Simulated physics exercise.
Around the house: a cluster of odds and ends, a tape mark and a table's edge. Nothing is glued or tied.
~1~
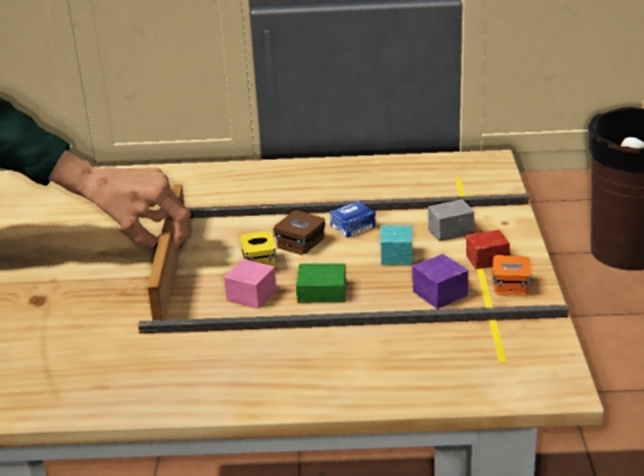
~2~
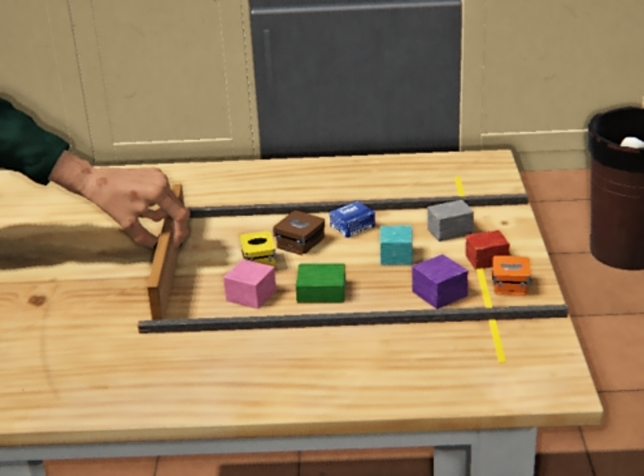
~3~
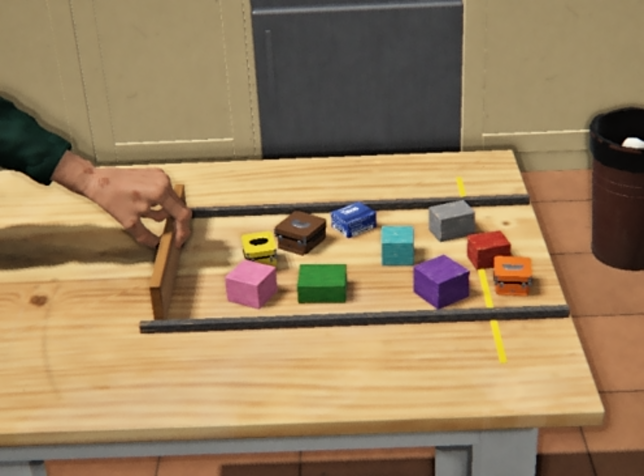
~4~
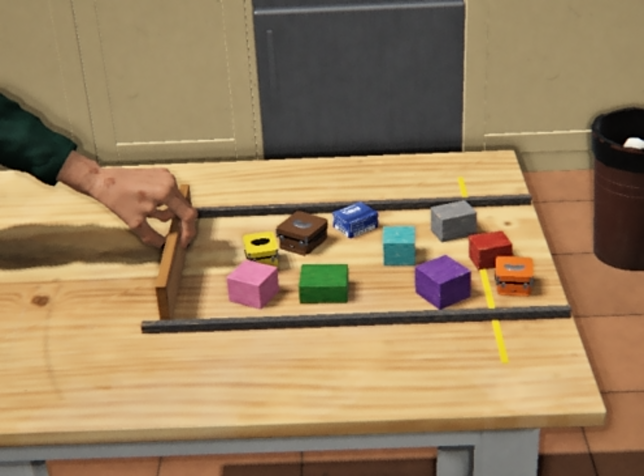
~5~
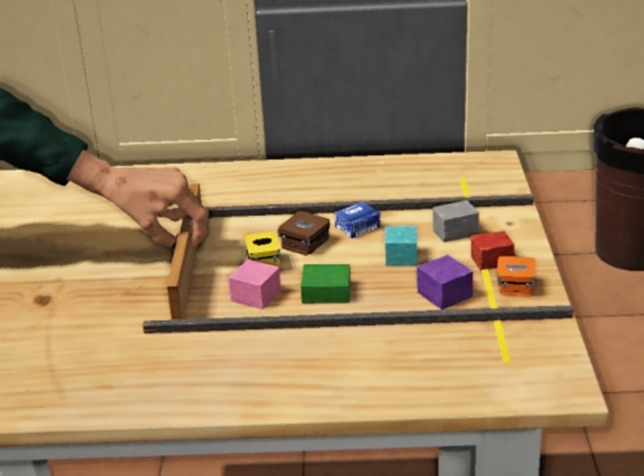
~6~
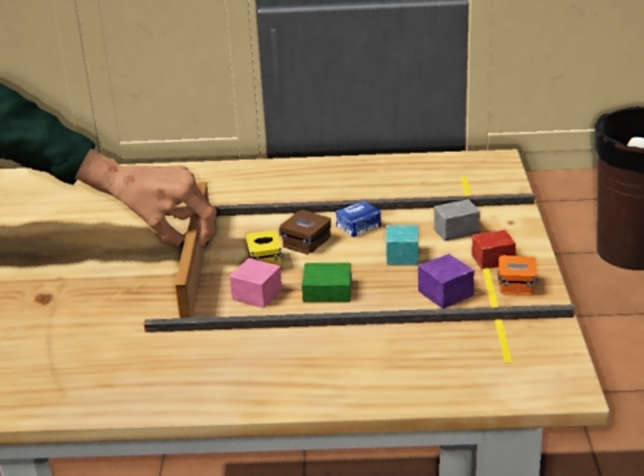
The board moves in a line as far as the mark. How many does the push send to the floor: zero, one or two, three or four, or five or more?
In the end the number that fall off is three or four.
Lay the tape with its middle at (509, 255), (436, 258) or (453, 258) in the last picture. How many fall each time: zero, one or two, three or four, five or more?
For each place: 5 or more; 1 or 2; either one or two.
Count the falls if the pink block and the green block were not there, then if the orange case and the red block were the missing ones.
It would be 1 and 1.
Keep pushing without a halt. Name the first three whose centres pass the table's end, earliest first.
In order: The orange case, then the purple block, then the red block.
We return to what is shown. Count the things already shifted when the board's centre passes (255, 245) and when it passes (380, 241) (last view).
First 2, then 8.
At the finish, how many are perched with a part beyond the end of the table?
The number is 3.
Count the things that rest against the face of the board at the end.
3 of them.
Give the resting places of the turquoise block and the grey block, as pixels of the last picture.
First (528, 239), then (535, 220).
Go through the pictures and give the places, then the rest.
The first picture shows orange case (512, 276); red block (488, 249); grey block (451, 220); board (169, 250); tape (477, 257).
The second picture shows red block (487, 250); board (168, 249).
The third picture shows grey block (452, 221); green block (323, 283).
The fourth picture shows orange case (514, 278); pink block (253, 284).
The fifth picture shows red block (492, 251); turquoise block (401, 246).
The sixth picture shows orange case (517, 277); red block (494, 250); grey block (457, 220); board (195, 248); tape (483, 256).
Soon after, none off yet; orange case at rest near (517, 277); red block at rest near (494, 250); grey block at rest near (457, 220).
Then, none off yet; orange case at rest near (518, 277); red block at rest near (494, 250); grey block at rest near (457, 220).
Further on, one off so far; orange case on its side near (599, 329); red block moved about its own width near (523, 250); grey block moved about its own width near (495, 221).
At rest, the number that fall off is three or four; fallen, purple block, red block and orange case.
